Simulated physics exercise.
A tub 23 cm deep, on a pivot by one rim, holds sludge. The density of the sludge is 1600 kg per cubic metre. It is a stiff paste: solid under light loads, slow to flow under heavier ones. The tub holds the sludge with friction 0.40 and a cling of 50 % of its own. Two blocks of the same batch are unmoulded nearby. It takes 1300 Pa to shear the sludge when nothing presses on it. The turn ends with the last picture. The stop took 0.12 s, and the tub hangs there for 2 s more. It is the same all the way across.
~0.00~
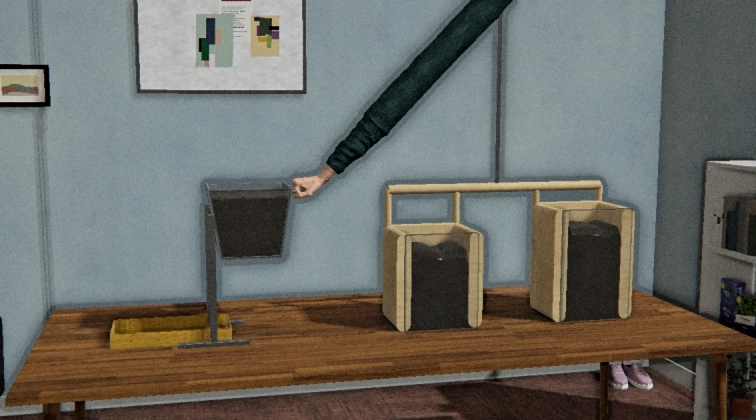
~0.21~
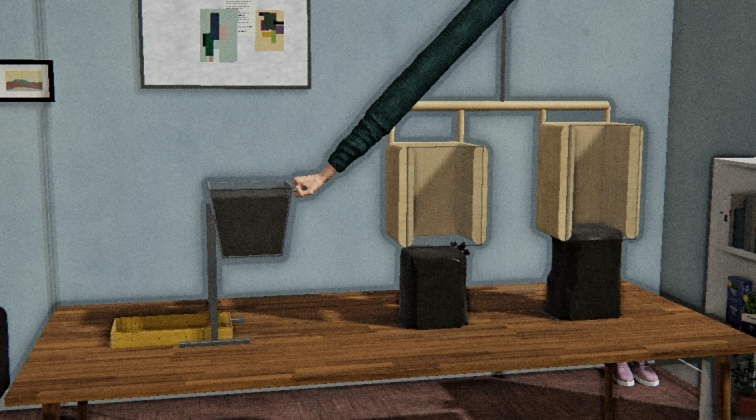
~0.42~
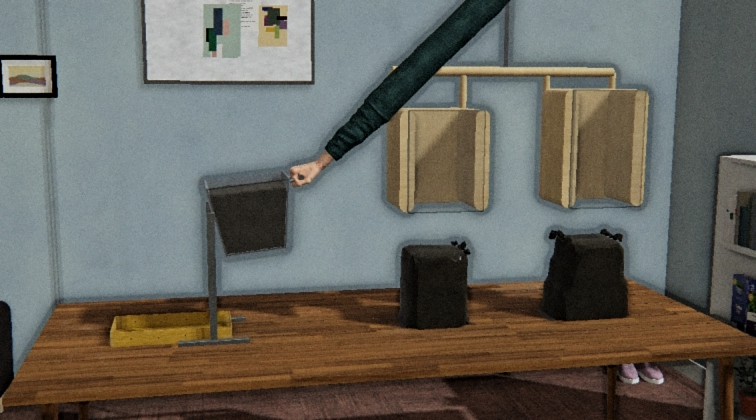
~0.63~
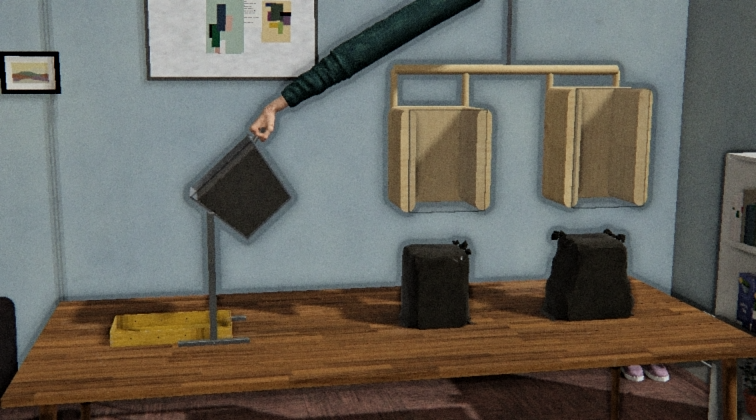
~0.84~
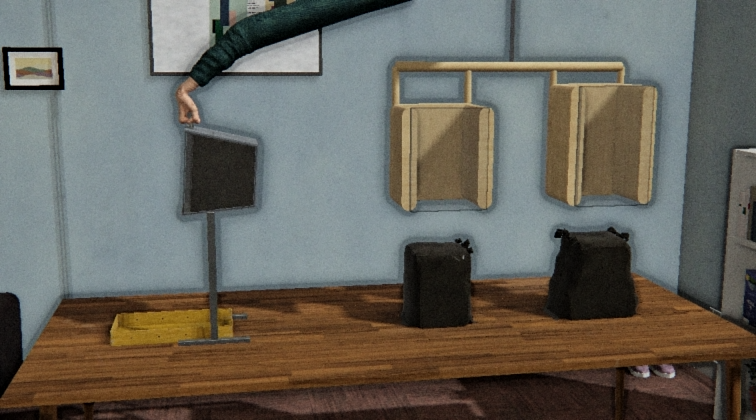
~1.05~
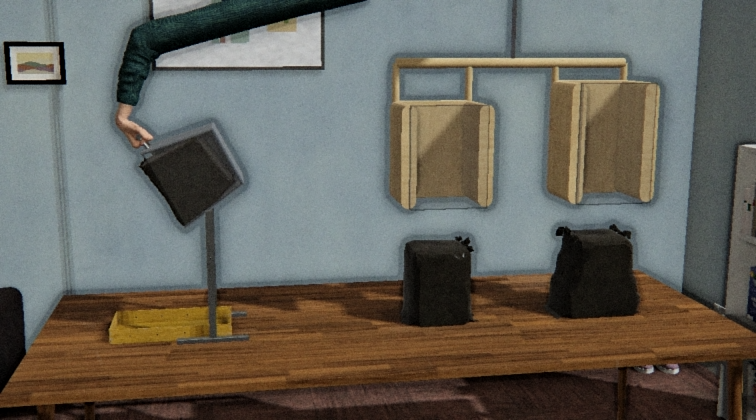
On a wooden table against a blue wall, a pale double mould rises off two dark blocks, which sag slightly, then a green-sleeved arm turns a tub of dark sludge leftward on its stand, above a yellow tray.
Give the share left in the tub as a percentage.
It comes to some 0 %.
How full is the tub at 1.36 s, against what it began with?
Near 0 %.
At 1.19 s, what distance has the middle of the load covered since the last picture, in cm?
About 14 cm.
By 1.19 s, the tub is at 117 degrees and holds 34 %.
By 1.36 s, the tub is at 117 degrees and holds 0 %.
By 1.53 s, the tub is at 117 degrees and holds 0 %.
By 1.70 s, the tub is at 117 degrees and holds 0 %.
By 3.05 s, at the end, the tub is at 117 degrees and holds 0 %.
